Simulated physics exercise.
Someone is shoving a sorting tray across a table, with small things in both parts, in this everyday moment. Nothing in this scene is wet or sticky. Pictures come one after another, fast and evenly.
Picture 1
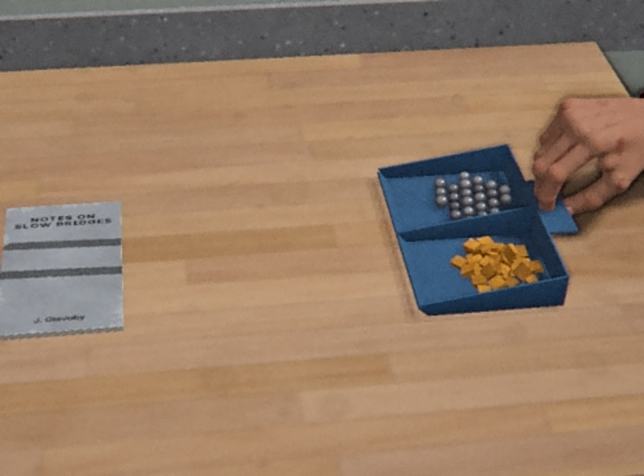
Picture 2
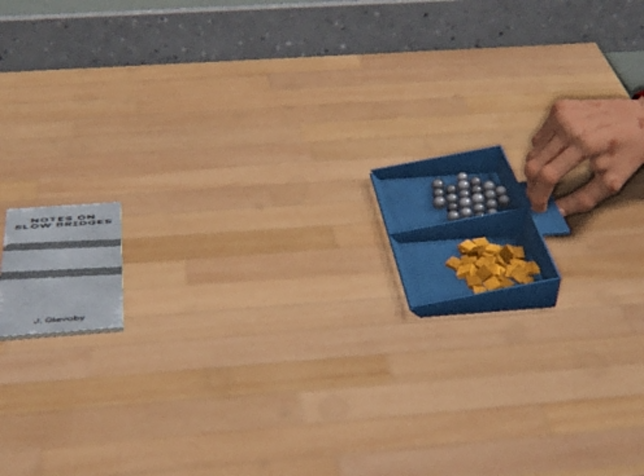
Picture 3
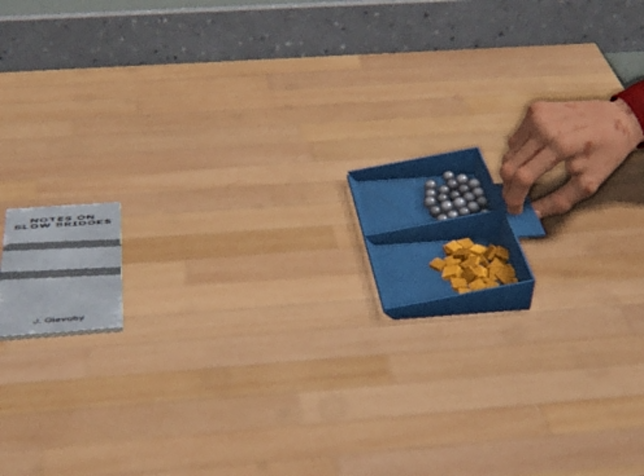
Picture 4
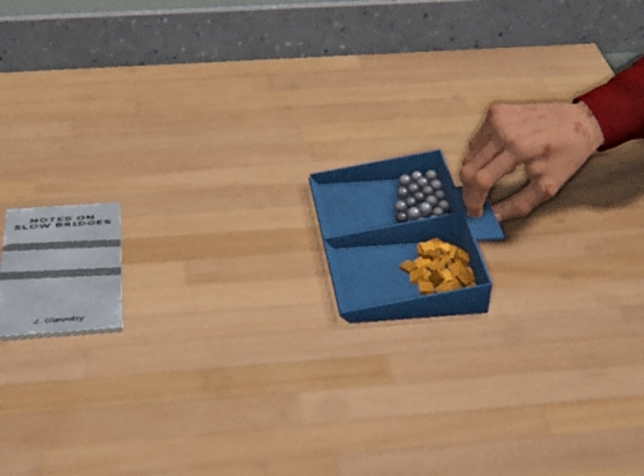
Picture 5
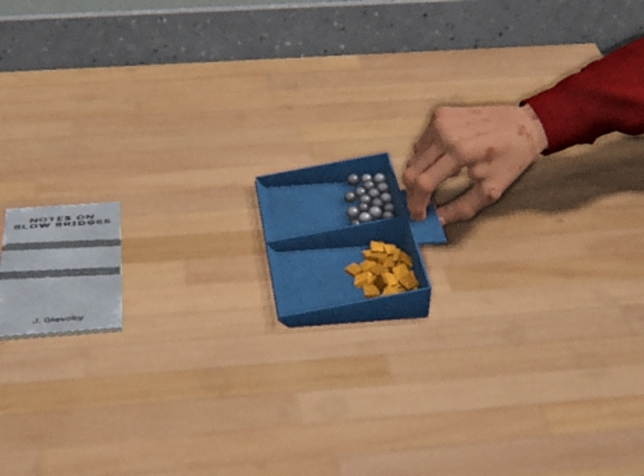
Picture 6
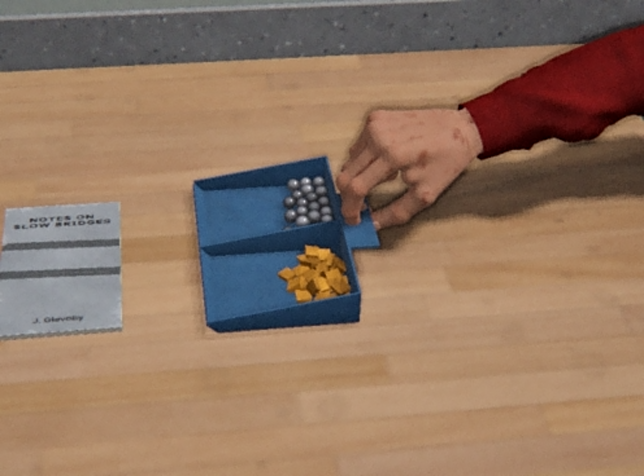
On a wooden table, a hand slides a blue divided tray left toward a thin book.
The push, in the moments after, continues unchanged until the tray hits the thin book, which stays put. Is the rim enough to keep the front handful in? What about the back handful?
As it turns out, the front handful partly goes over the rim, the back handful partly goes over the rim.
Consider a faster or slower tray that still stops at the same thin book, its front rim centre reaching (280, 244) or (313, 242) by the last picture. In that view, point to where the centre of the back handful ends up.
Its middle ends up close to (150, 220) the first time, and close to (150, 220) the second time.
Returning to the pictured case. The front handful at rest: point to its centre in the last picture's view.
It ends up roughly at pixel (130, 292).
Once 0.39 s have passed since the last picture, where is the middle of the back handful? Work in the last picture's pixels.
Its middle is roughly at (116, 228) in the last frame.
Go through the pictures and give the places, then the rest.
The first frame shows front rim near (397, 235), at rest; thin book near (60, 296); front handful near (493, 260), some small crackers; back handful near (480, 199), a few steel balls.
The second frame shows front rim near (389, 237), hardly any of the way covered; back handful near (478, 200).
The third frame shows front rim near (364, 239), a little of the way covered; front handful near (473, 262).
The fourth frame shows front rim near (324, 242), near a quarter of the way covered; back handful near (431, 202).
The fifth frame shows front rim near (266, 245), near half of the way covered; front handful near (386, 266).
The sixth frame shows front rim near (200, 250), near two thirds of the way covered; thin book near (59, 297); front handful near (319, 271); back handful near (314, 208).
Then, 0.04 s on from there, tray still sliding, front rim near (156, 253); front handful all inside; back handful all inside.
Then, 0.18 s on from there, tray stopped at the thin book; front handful near a quarter out of the tray; back handful near a quarter out of the tray.
Then, 0.39 s on from there, tray stopped at the thin book; front handful near a quarter out of the tray; back handful near half out of the tray.
In the end, tray stopped at the thin book; front handful near a quarter out of the tray; back handful near half out of the tray.
